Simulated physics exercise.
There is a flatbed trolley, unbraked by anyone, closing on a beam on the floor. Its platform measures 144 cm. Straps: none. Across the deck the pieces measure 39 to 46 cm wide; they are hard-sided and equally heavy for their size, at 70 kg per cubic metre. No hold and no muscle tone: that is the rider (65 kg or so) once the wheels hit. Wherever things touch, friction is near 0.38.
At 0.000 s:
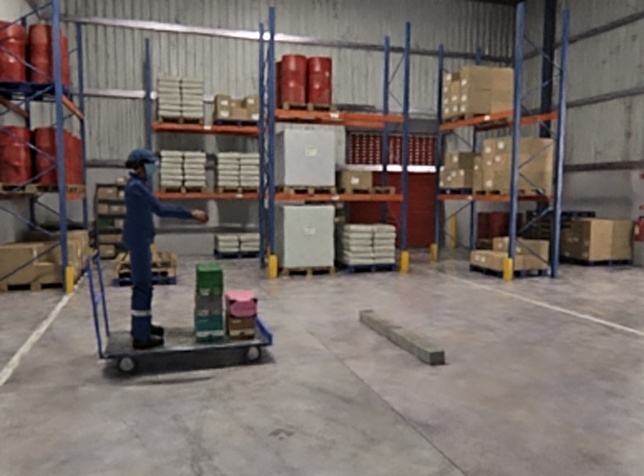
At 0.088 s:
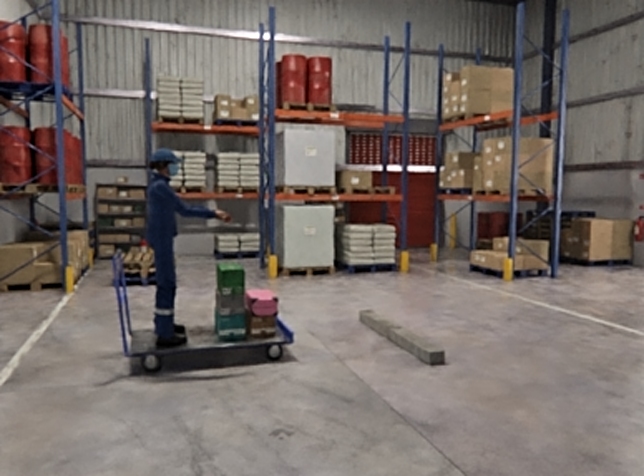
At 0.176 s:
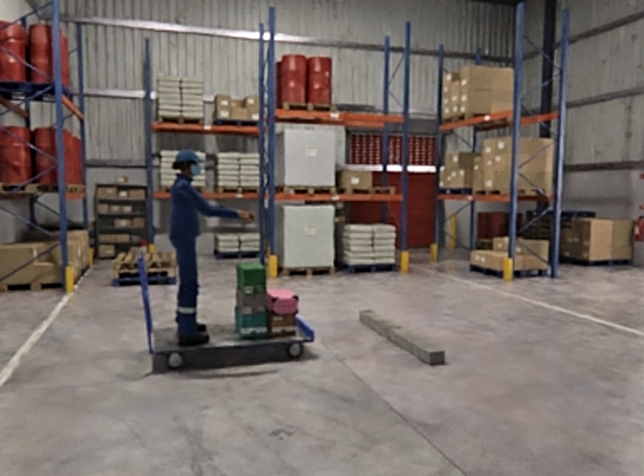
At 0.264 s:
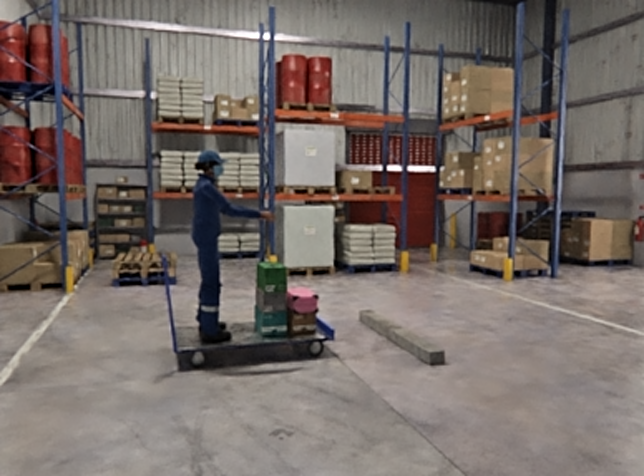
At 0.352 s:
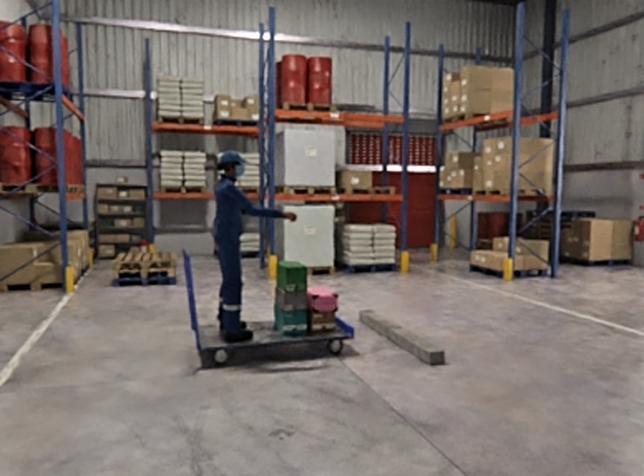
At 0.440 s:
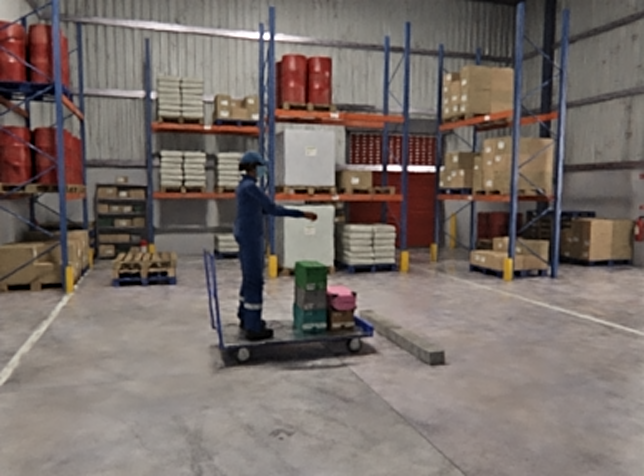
Flatbed trolley carrying a standing worker in blue overalls, one arm extended, and stacked boxes rolling rightward across a warehouse floor.
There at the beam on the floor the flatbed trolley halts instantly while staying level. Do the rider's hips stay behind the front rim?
No, they are carried over the rim.
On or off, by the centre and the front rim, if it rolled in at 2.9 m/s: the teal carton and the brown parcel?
In that case the teal one would stay put and the brown one would stay put.
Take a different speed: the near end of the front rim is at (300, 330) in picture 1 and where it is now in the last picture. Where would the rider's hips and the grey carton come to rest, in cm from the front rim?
The hips would stop 60 cm behind the front rim, the grey one 20 cm behind it.
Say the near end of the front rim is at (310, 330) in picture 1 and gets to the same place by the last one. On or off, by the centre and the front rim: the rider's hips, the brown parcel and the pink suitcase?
Result: Hips safe; brown safe; pink gone.
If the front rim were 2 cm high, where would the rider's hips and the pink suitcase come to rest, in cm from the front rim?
Both clear the rim - hips by 60 cm, pink by 120 cm.
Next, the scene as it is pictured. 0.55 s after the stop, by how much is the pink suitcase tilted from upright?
I'd put the tilt at close to 100°.
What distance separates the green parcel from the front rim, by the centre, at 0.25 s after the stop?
Around 0 cm short of the front rim.
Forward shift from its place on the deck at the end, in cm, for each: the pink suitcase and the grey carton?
Pink 240 cm forward, grey 90 cm forward.
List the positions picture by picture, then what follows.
Hips (138, 237), grey carton (209, 302), rim corner (271, 342); 0 cm covered, 146 to go, in the first picture.
Hips (162, 236), grey carton (230, 301), rim corner (292, 340); 20 cm covered, 126 to go, in the second picture.
Hips (184, 236), grey carton (251, 300), rim corner (313, 338); 41 cm covered, 105 to go, in the third picture.
Hips (206, 236), grey carton (271, 299), rim corner (333, 337); 61 cm covered, 85 to go, in the fourth picture.
Hips (228, 235), grey carton (290, 297), rim corner (353, 335); 82 cm covered, 65 to go, in the fifth picture.
Hips (249, 235), grey carton (310, 296), rim corner (372, 334); 102 cm covered, 44 to go. Speed about 2.3 m/s, in the sixth picture.
The wheels strike at 0.63 s.
After 0.88 s the rider's hips are 58 cm behind the rim, near (347, 255) in the last picture's view.
After 1.18 s the rider's hips are 1 cm behind the rim, near (397, 284) in the last picture's view.
After 1.63 s the rider's hips are 40 cm past the rim, near (431, 305) in the last picture's view.
At rest, 3.2 s, past the rim, pink suitcase, grey carton, green parcel and the rider's hips; behind it, teal carton and brown parcel.
